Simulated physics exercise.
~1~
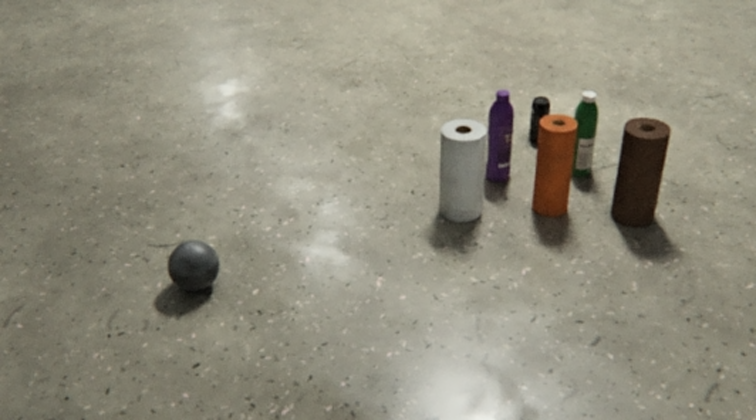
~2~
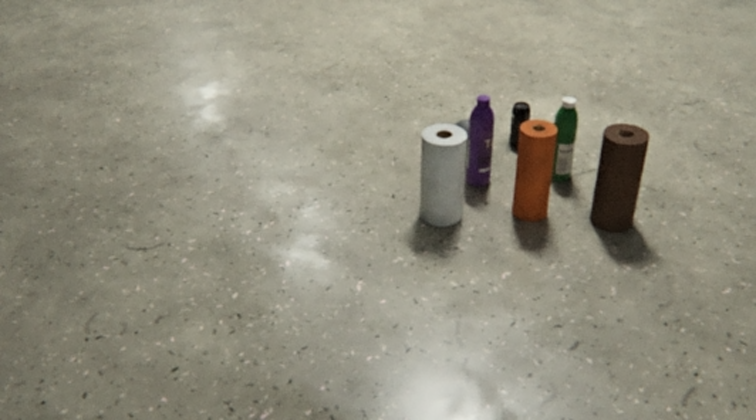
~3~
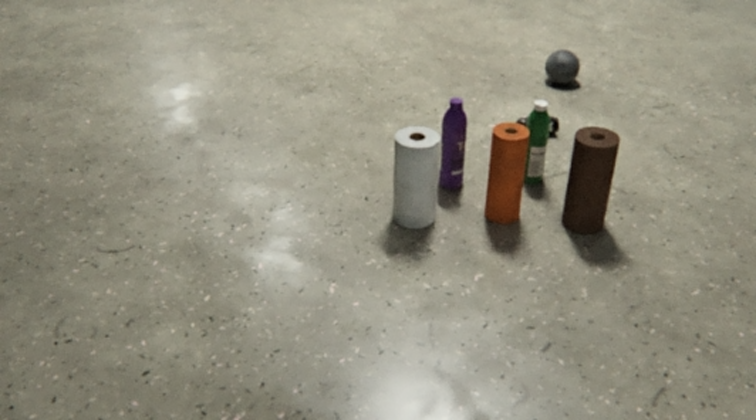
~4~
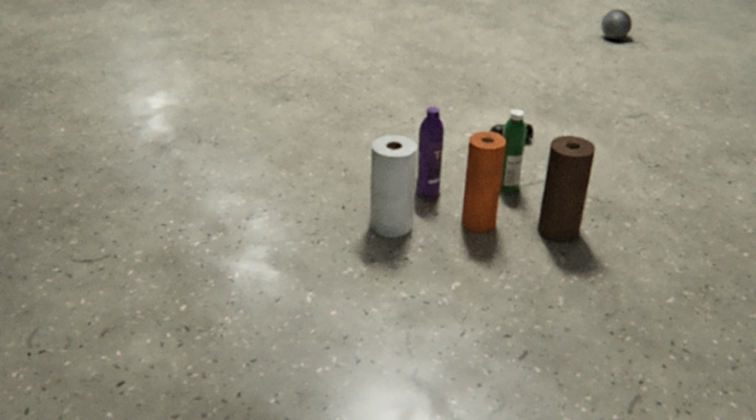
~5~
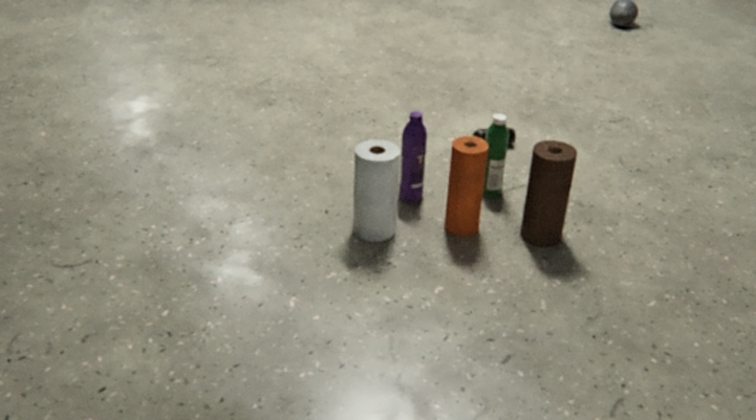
A dark grey ball sits at the left on a speckled, shiny concrete floor, seen from above at an angle. To the right stand a white roll, an orange roll and a dark brown roll in front, with a purple bottle, a small black can and a green bottle behind them. The ball rolls right, passing out of sight behind the group, and the can ends up on its side behind the green bottle. The ball comes out beyond them and rolls away toward the upper right, while the view drifts slightly right. At the end it is near the top edge, the can lies toppled, and the rolls and bottles still stand.
